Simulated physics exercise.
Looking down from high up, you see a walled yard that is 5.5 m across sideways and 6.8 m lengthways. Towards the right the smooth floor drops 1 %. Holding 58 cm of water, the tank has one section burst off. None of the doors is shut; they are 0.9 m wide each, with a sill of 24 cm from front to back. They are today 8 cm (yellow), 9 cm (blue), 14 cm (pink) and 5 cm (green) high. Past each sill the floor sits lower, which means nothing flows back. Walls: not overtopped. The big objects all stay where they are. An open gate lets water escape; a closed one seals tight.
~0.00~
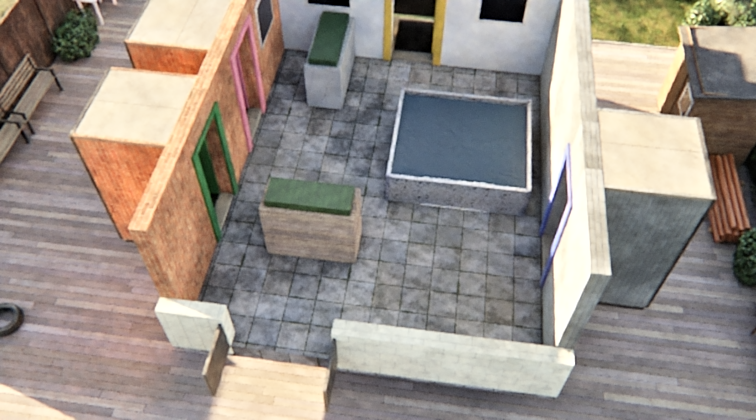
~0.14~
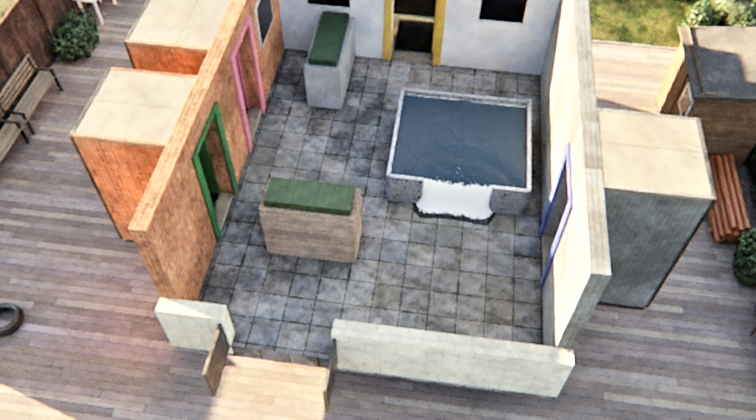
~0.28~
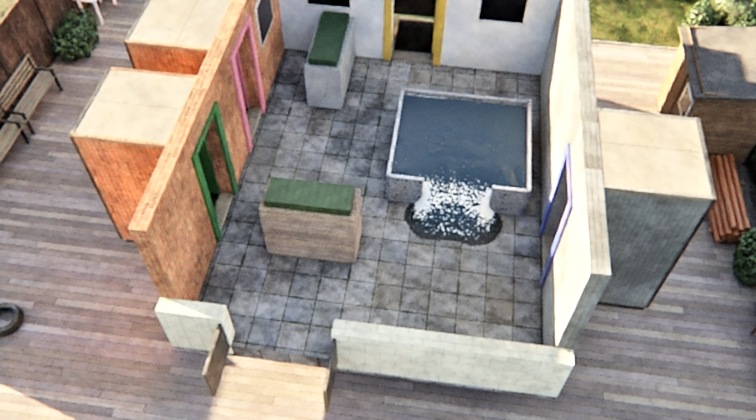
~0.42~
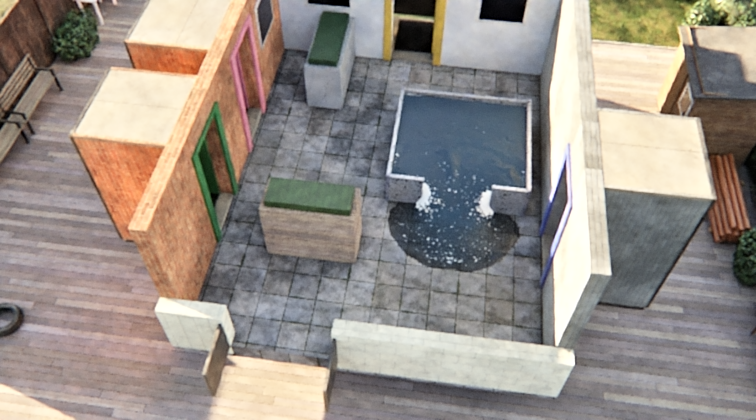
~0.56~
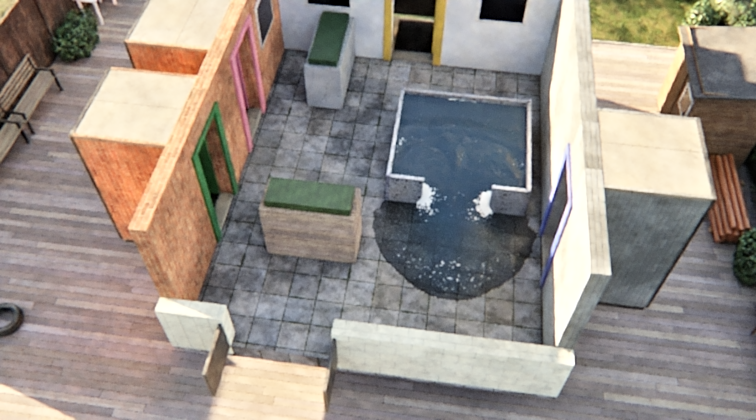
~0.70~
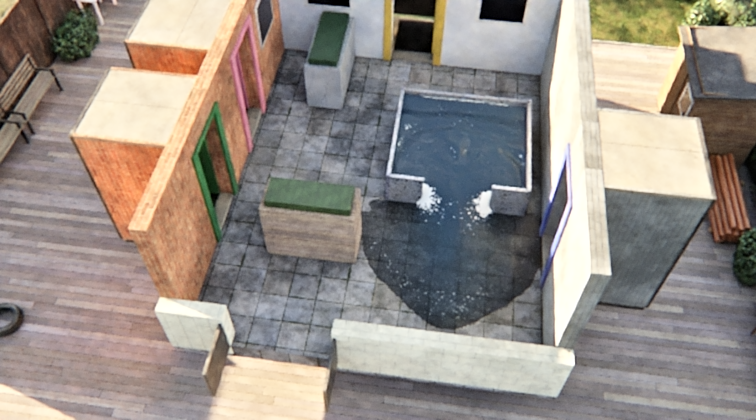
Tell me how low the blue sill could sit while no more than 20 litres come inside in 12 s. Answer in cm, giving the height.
At least 12 cm or so.
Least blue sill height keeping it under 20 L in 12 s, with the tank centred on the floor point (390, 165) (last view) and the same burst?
It must be around 7.5 cm tall.
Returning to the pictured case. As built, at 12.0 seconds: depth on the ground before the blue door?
A ruler would read roughly 9.5 cm.
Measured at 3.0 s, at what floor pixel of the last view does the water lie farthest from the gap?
Around (189, 325).
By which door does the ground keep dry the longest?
Final door: Yellow.
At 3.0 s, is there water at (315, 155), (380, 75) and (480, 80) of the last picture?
Listed order - unwetted, unwetted, unwetted.
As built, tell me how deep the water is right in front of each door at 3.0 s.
Lab note, depth in cm: Yellow 0; blue 8; pink 0; green 0.
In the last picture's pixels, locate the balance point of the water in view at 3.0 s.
(450, 225) or so.
After 1.4 s water covers 30 % of the floor, deepest (34 cm) near (456, 211); 6 cm at the blue door, 0 litres in over its 9 cm sill.
After 3.0 s water covers 35 % of the floor, deepest (28 cm) near (538, 372); 8 cm at the blue door, 3 litres in over its 9 cm sill.
After 12.0 s water covers 95 % of the floor, deepest (10 cm) near (517, 218); 9 cm at the blue door, 53 litres in over its 9 cm sill.
At the blue door as built, the water arrived by 0.8 s and peaked near 15 cm at 4.8 s.
Run again over the same 12 s with other heights there, 33 litres in over 10.5 cm, 9 litres over 14 cm. The limit of 20 litres is kept from about 12 cm up.
